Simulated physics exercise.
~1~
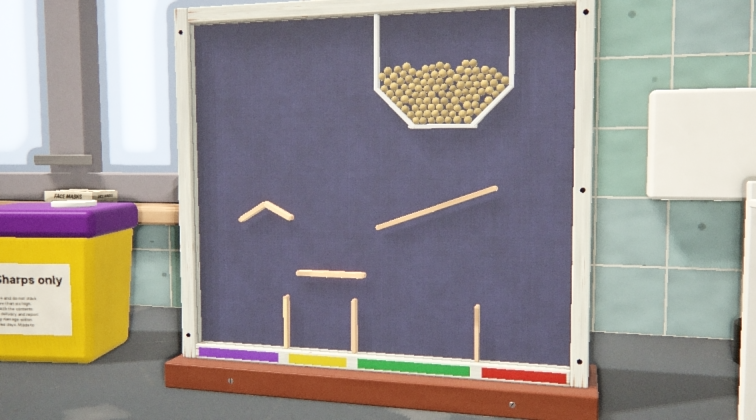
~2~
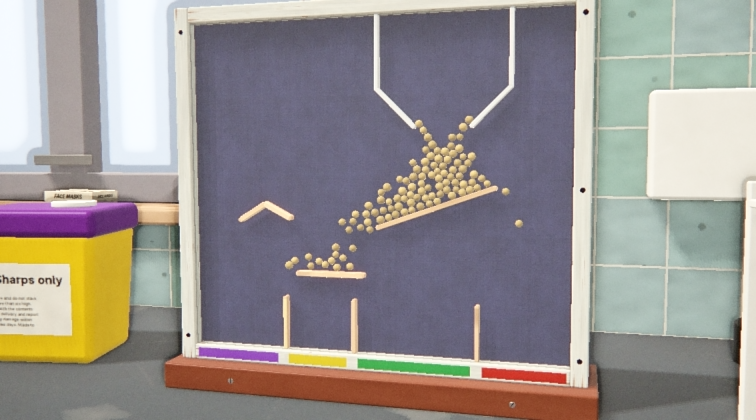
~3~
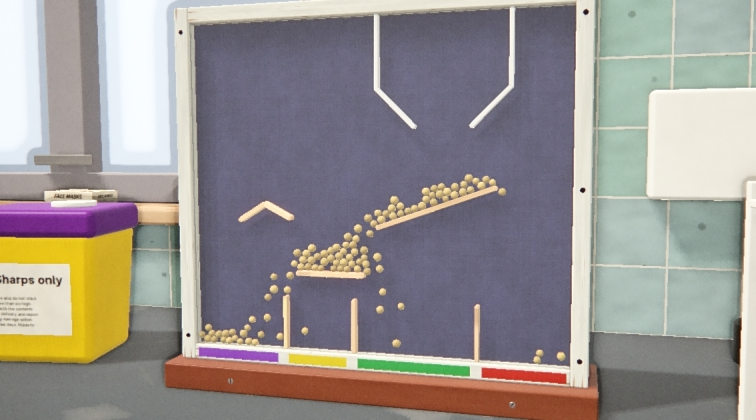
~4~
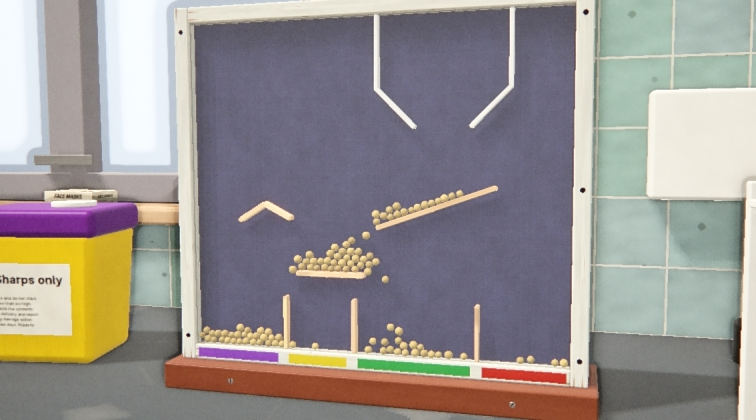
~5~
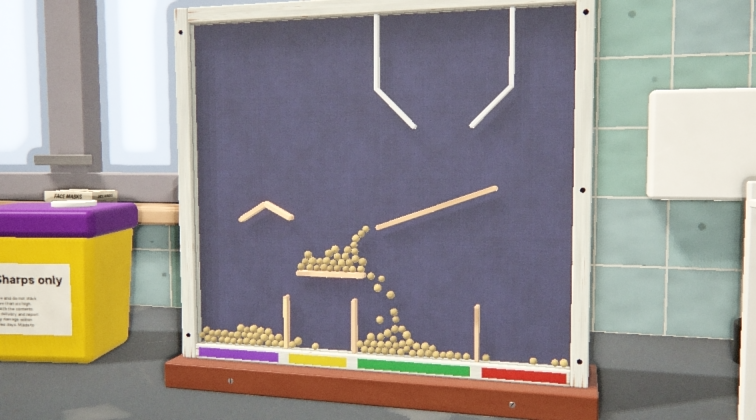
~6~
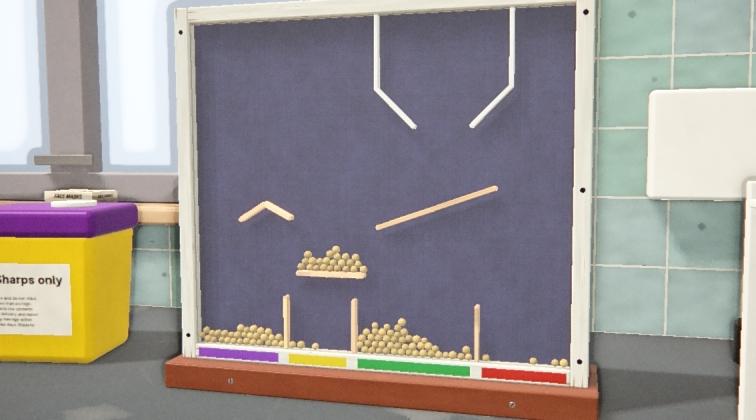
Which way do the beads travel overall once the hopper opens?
The beads move down, falling from the hopper over the ledges toward the coloured bins, though some stay on the flat ledge.
